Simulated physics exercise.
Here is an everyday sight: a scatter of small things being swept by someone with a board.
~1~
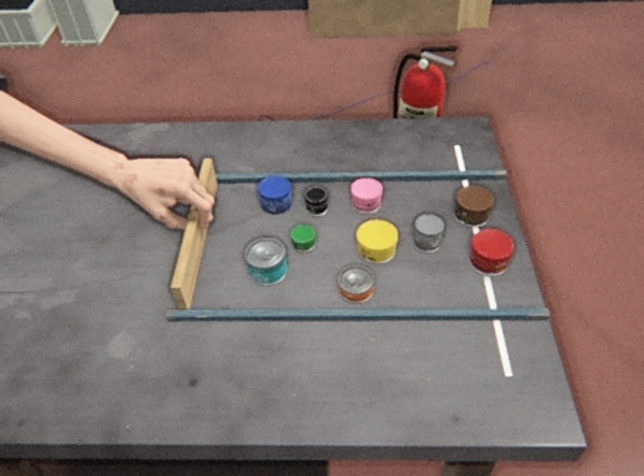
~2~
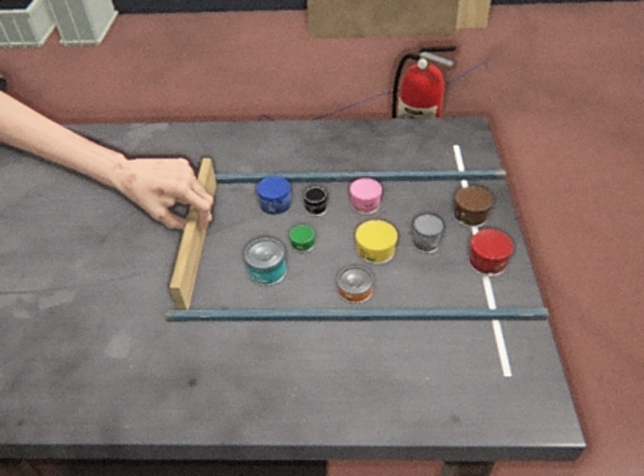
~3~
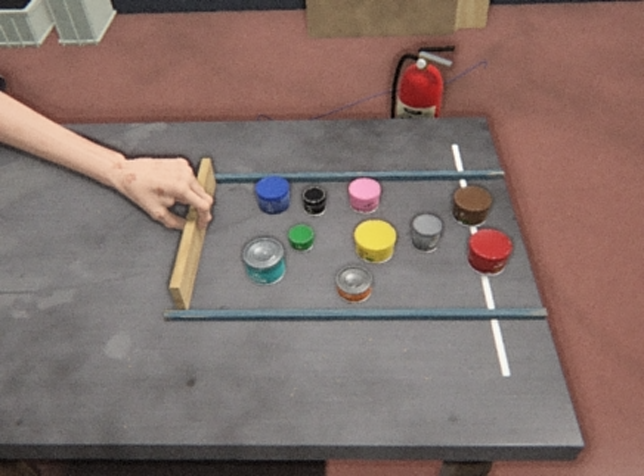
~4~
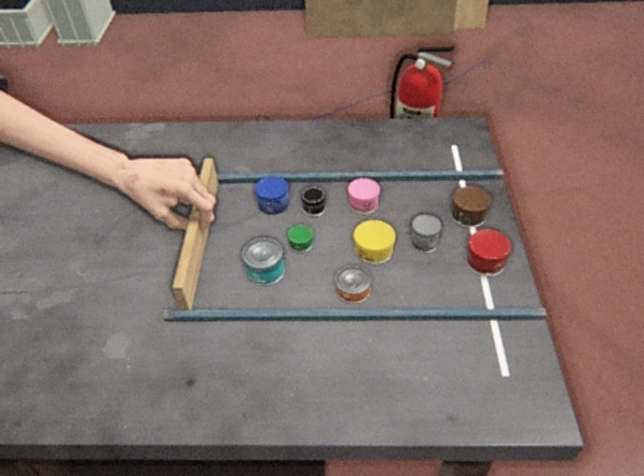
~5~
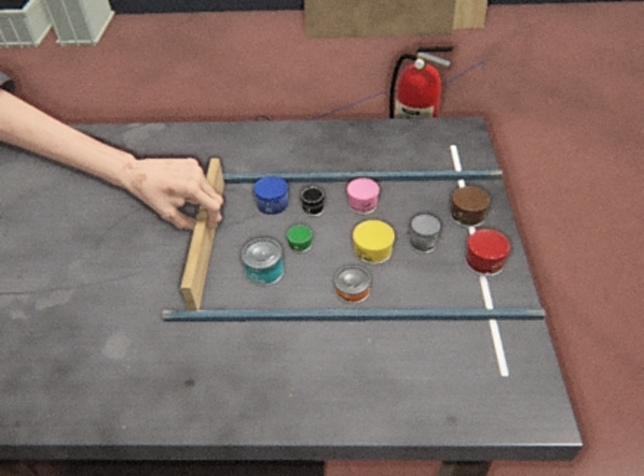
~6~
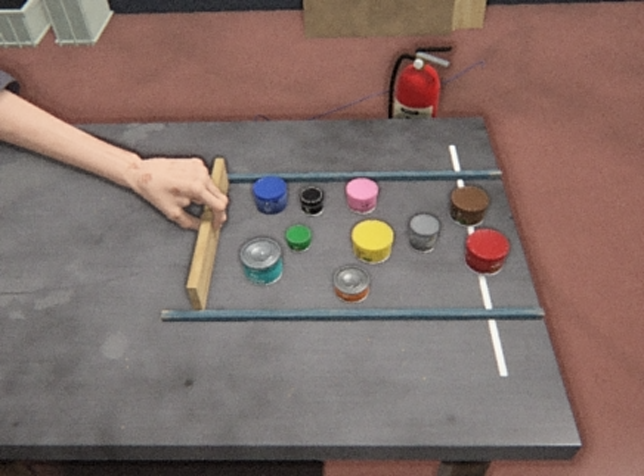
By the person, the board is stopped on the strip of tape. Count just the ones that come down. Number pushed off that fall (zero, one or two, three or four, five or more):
I expect three pieces, maybe four, to go over the edge.
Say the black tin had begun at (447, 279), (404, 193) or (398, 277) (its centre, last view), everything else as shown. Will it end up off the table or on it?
One after another, it keeps its place; keeps its place; keeps its place.
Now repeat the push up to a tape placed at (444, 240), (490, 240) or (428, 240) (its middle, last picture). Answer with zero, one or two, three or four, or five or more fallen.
Taking the three places in turn, it would be none; more than four; none.
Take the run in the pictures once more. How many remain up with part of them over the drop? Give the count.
Number: 2.
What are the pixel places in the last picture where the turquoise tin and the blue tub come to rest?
The turquoise tin finishes at (502, 261); the blue tub finishes at (479, 182).
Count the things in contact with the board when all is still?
Result: 5 in all.
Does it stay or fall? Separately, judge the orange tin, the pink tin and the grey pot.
My call is that the orange tin stays where it is, the pink tin ends up off, and the grey pot ends up off.
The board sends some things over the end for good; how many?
Count = 3.
Early on, none off yet; red tin at rest near (486, 253); brown tin at rest near (468, 207); grey pot at rest near (423, 234).
A while later, none off yet; red tin at rest near (486, 253); brown tin at rest near (468, 207); grey pot travelled about its own width near (442, 234).
Further along, none off yet; red tin travelled about its own width near (512, 261); brown tin travelled about its own width near (494, 211); grey pot travelled well along near (513, 231).
Finally, the number that fall off is three or four; lost, pink tin, grey pot and red tin.
